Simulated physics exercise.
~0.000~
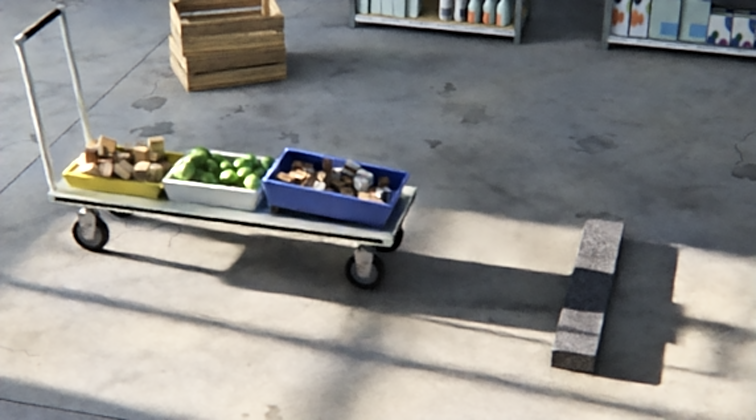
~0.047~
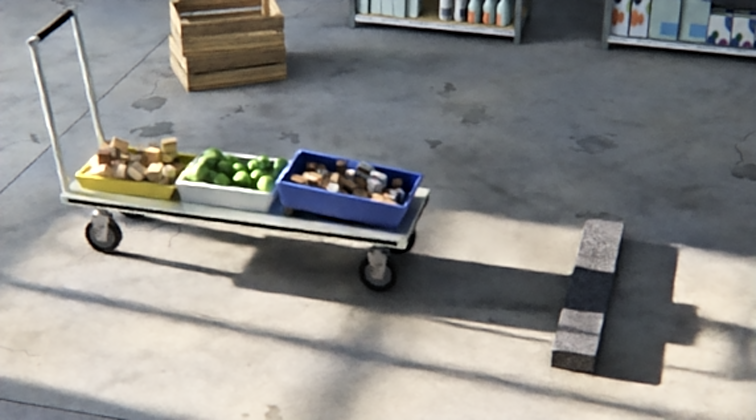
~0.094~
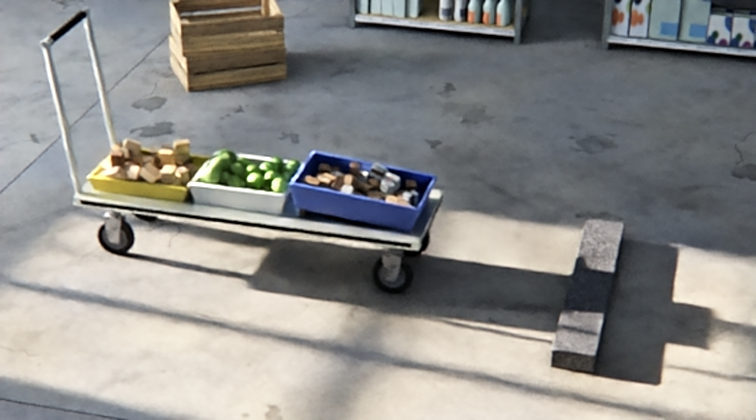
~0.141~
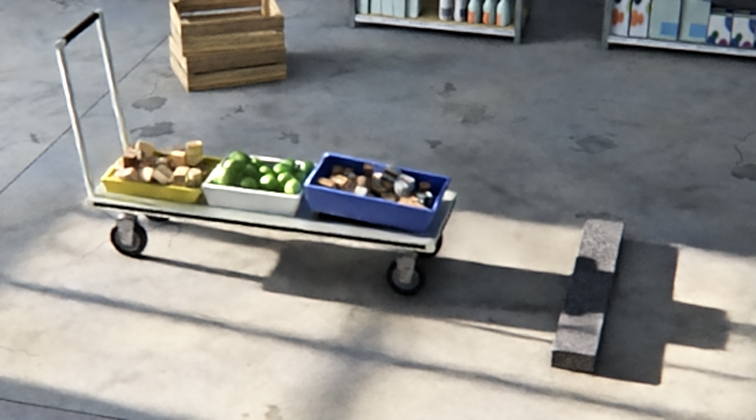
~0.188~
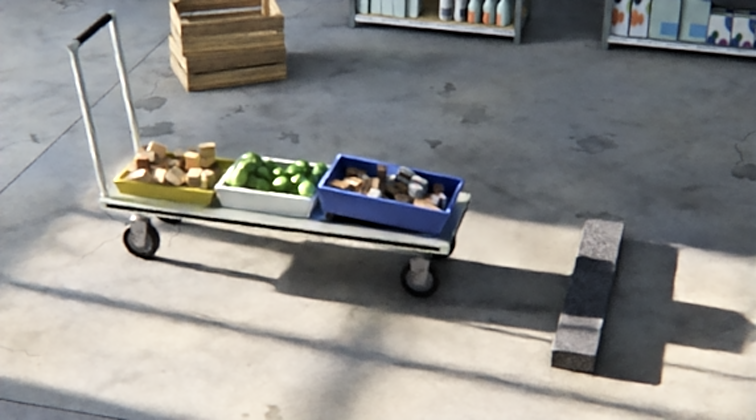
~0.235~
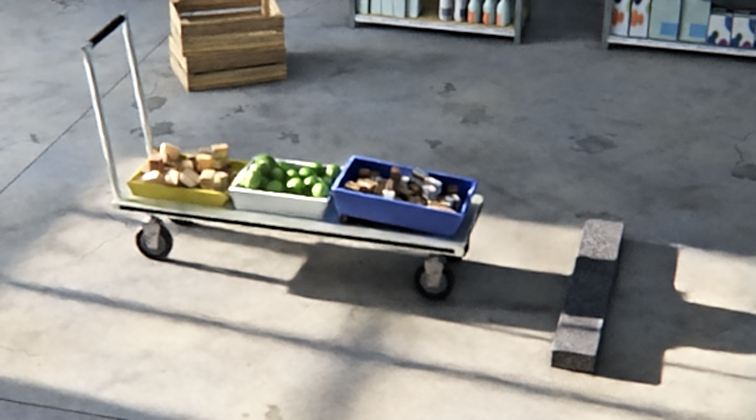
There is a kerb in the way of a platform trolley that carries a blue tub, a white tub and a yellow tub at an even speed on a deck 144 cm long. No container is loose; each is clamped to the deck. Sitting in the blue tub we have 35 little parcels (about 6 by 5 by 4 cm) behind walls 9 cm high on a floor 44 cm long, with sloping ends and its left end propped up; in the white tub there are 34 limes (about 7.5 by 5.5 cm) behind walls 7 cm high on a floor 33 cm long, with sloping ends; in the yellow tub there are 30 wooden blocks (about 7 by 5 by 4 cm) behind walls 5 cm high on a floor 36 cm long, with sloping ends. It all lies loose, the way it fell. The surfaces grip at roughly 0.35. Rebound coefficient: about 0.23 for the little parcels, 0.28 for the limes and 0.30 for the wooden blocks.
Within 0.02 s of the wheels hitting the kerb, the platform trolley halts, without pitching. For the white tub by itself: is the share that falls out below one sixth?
Yes. Most likely the spillage is lower than a sixth of the load.
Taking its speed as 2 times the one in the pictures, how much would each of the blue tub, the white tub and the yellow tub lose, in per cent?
In that case the blue tub sheds 10 per cent, the white tub 20 per cent and the yellow tub 40 per cent.
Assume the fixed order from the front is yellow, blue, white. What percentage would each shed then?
With that order the blue tub sheds 0 per cent of its load, the white tub 0 per cent, and the yellow tub 20 per cent.
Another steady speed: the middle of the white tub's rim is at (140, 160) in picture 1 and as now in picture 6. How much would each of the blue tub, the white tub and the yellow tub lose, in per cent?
Blue tub 0 %, white tub 20 %, yellow tub 50 %.
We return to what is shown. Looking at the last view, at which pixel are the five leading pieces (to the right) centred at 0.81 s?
They're centred near (565, 224).
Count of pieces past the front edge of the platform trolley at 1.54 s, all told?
Approx. 0 pieces ahead of the front edge.
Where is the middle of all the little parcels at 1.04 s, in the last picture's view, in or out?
Middle: About (537, 215) px.
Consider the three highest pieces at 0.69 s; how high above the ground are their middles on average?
Mean height: Near 42 cm.
After 0.59 s, contact.
After 0.69 s, 0 of 35 out of the blue tub, 0 of 34 out of the white tub and 0 of 30 out of the yellow tub.
After 0.81 s, 0 of 35 out of the blue tub, 1 of 34 out of the white tub and 1 of 30 out of the yellow tub.
After 1.04 s, 0 of 35 out of the blue tub, 1 of 34 out of the white tub and 1 of 30 out of the yellow tub.
Final count (at 1.54 s), 0 of 35 out of the blue tub, 1 of 34 out of the white tub and 2 of 30 out of the yellow tub. Asked share, 1 of 34, 3 per cent.
